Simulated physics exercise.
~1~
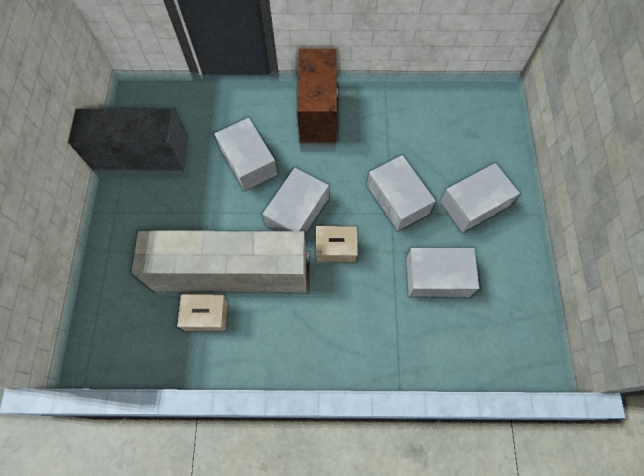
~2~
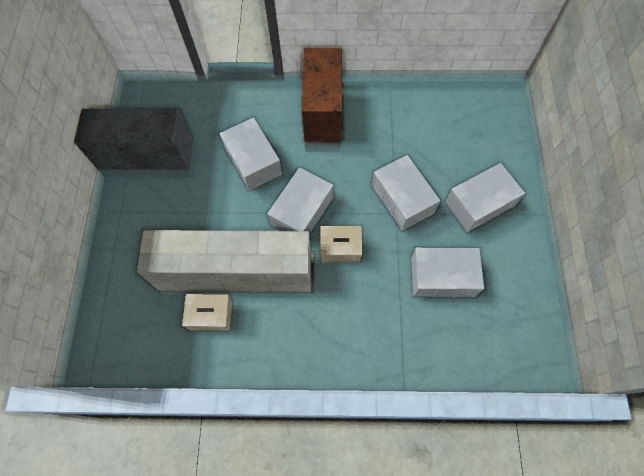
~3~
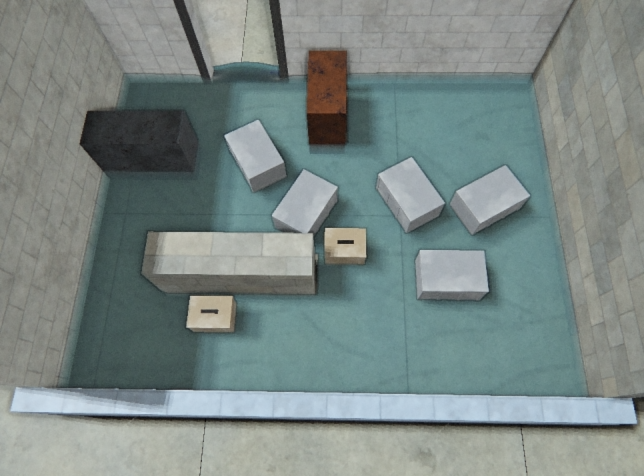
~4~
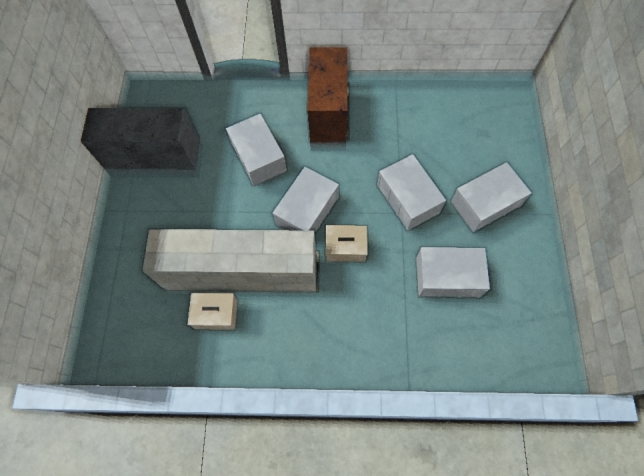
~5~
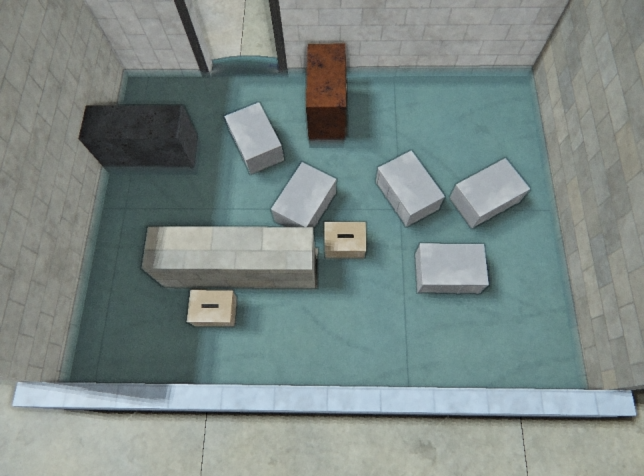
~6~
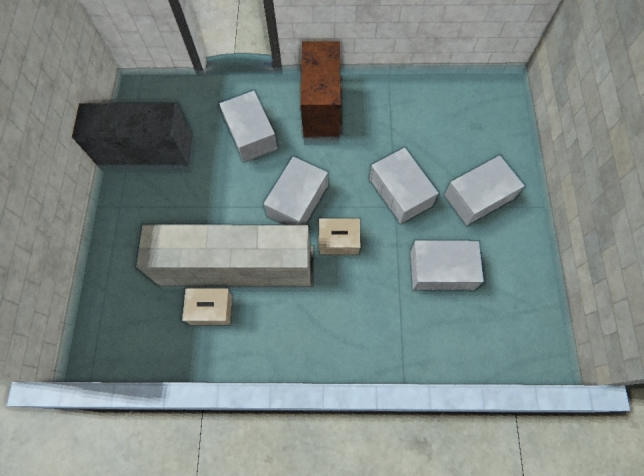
To begin with, pale grey blocks and small tan boxes sit in teal water in a walled room with a closed dark door. The door opens, and water pushes into the doorway. The grey block nearest the opening then drifts towards it, the next one shifting slightly, while the rest barely move.
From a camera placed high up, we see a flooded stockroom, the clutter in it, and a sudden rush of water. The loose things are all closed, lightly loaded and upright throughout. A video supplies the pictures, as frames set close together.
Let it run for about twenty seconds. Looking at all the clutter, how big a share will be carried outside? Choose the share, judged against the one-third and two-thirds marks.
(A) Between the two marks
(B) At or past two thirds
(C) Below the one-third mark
Answer: A.
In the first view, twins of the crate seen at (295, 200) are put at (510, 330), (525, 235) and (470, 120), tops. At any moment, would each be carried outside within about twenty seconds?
Lab note - results by position: Retained, retained, retained.
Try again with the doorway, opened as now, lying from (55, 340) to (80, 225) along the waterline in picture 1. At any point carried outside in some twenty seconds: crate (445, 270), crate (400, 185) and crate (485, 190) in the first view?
Item one gets away, item two doesn't escape, item three doesn't escape.
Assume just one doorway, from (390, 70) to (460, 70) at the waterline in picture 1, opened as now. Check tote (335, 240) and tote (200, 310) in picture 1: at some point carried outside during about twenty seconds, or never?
So the first is lost and the second is retained.
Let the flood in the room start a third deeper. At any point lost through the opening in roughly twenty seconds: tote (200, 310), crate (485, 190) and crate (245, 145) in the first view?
Sequence: Not removed / not removed / removed.
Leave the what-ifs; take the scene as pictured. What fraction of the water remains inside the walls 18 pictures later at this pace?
I'd put it near 76 per cent.
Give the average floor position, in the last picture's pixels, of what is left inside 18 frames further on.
(314, 215).
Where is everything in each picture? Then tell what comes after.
A crate at (244, 147) floats; a crate at (296, 199), afloat; 0 of 7 have shifted, in the first picture.
A crate at (249, 147), afloat; a crate at (301, 199) floats; 0 of 7 have shifted, in the second picture.
A crate at (254, 149), afloat; a crate at (305, 201) floats; 0 of 7 have shifted, in the third picture.
A crate at (255, 142) floats, close to its start; a crate at (306, 199), afloat; 1 of 7 have shifted, in the fourth picture.
A crate at (253, 131) floats, close to its start; a crate at (304, 194) floats; 1 of 7 have shifted, in the fifth picture.
A crate at (247, 118), afloat, close to its start; a crate at (296, 188) floats, close to its start; 2 of 7 have shifted, in the sixth picture.
A moment on, 0 of 7 are out; 7 afloat.
Next, 2 of 7 are out; 5 afloat.
Later, 4 of 7 are out; 3 afloat.
In the end, 4 of 7 are out; 3 afloat.
